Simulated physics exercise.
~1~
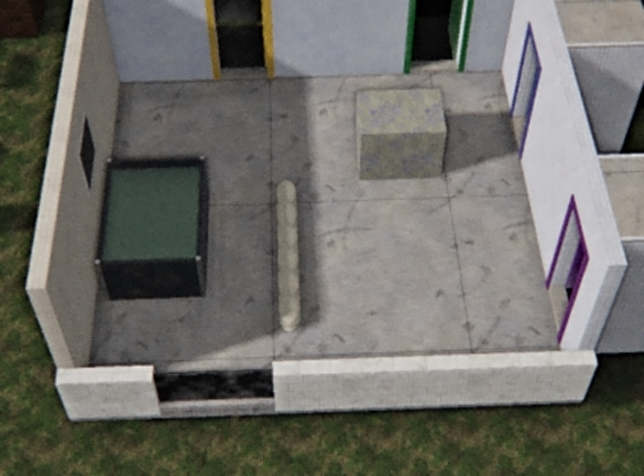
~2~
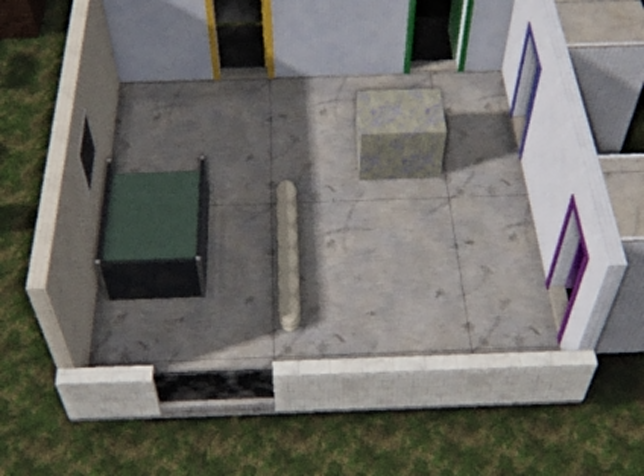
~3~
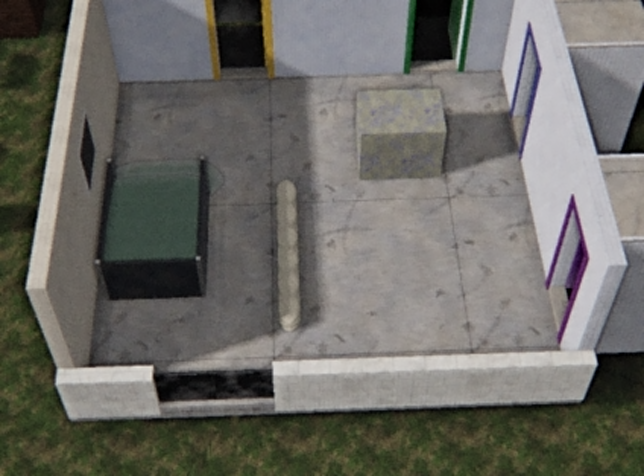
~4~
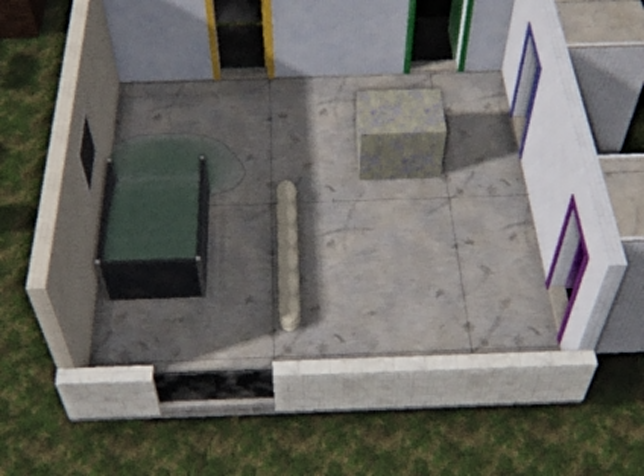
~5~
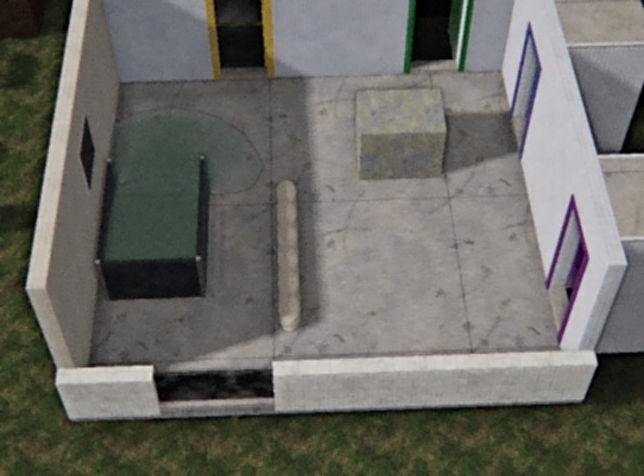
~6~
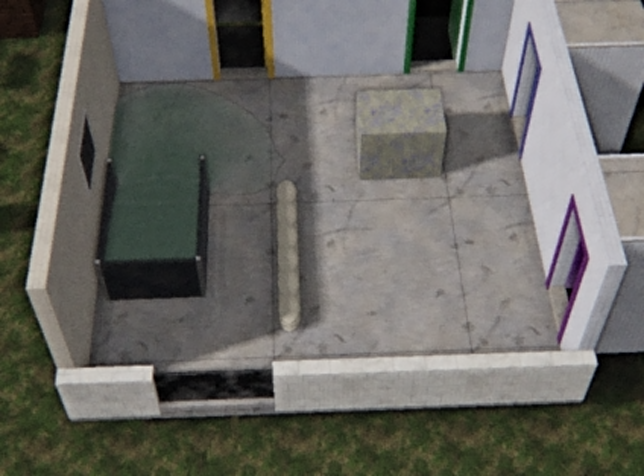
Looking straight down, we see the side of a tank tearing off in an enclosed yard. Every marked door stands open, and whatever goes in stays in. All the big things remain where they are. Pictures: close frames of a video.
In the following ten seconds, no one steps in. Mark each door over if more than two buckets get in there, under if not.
Purple door - under; blue door - over; green door - over; yellow door - over.
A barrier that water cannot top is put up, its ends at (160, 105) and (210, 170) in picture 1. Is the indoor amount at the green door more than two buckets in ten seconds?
In the end the green door falls below the limit.
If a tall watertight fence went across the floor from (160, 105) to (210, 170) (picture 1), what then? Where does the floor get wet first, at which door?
The yellow-painted one is first.
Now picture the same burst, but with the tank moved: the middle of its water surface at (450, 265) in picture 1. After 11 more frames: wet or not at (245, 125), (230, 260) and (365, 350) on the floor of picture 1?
In the order asked: Reached by the flood, not reached, not reached.
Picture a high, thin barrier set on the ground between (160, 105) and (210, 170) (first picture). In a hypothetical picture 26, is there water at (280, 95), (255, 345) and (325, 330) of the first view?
Results in sequence: Swamped / bone-dry / bone-dry.
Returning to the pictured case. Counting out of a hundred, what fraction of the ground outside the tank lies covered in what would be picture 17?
Around 25 percent, give or take.
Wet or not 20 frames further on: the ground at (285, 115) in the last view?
Call it swamped.
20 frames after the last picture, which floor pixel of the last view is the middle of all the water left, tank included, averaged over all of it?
At roughly (237, 142).
A moment on, water covers 20 % of the floor; the purple door not reached, the blue door not reached, the green door not reached, the yellow door over two buckets in.
Next, water covers 25 % of the floor; the purple door not reached, the blue door not reached, the green door not reached, the yellow door far over two buckets in.
Then, water covers 35 % of the floor; the purple door not reached, the blue door not reached, the green door wet at the sill, nothing in, the yellow door far over two buckets in.
Later, water covers 75 % of the floor; the purple door wet at the sill, nothing in, the blue door far over two buckets in, the green door under two buckets in, the yellow door far over two buckets in.
In the end, water covers 90 % of the floor; the purple door wet at the sill, nothing in, the blue door far over two buckets in, the green door over two buckets in, the yellow door far over two buckets in.
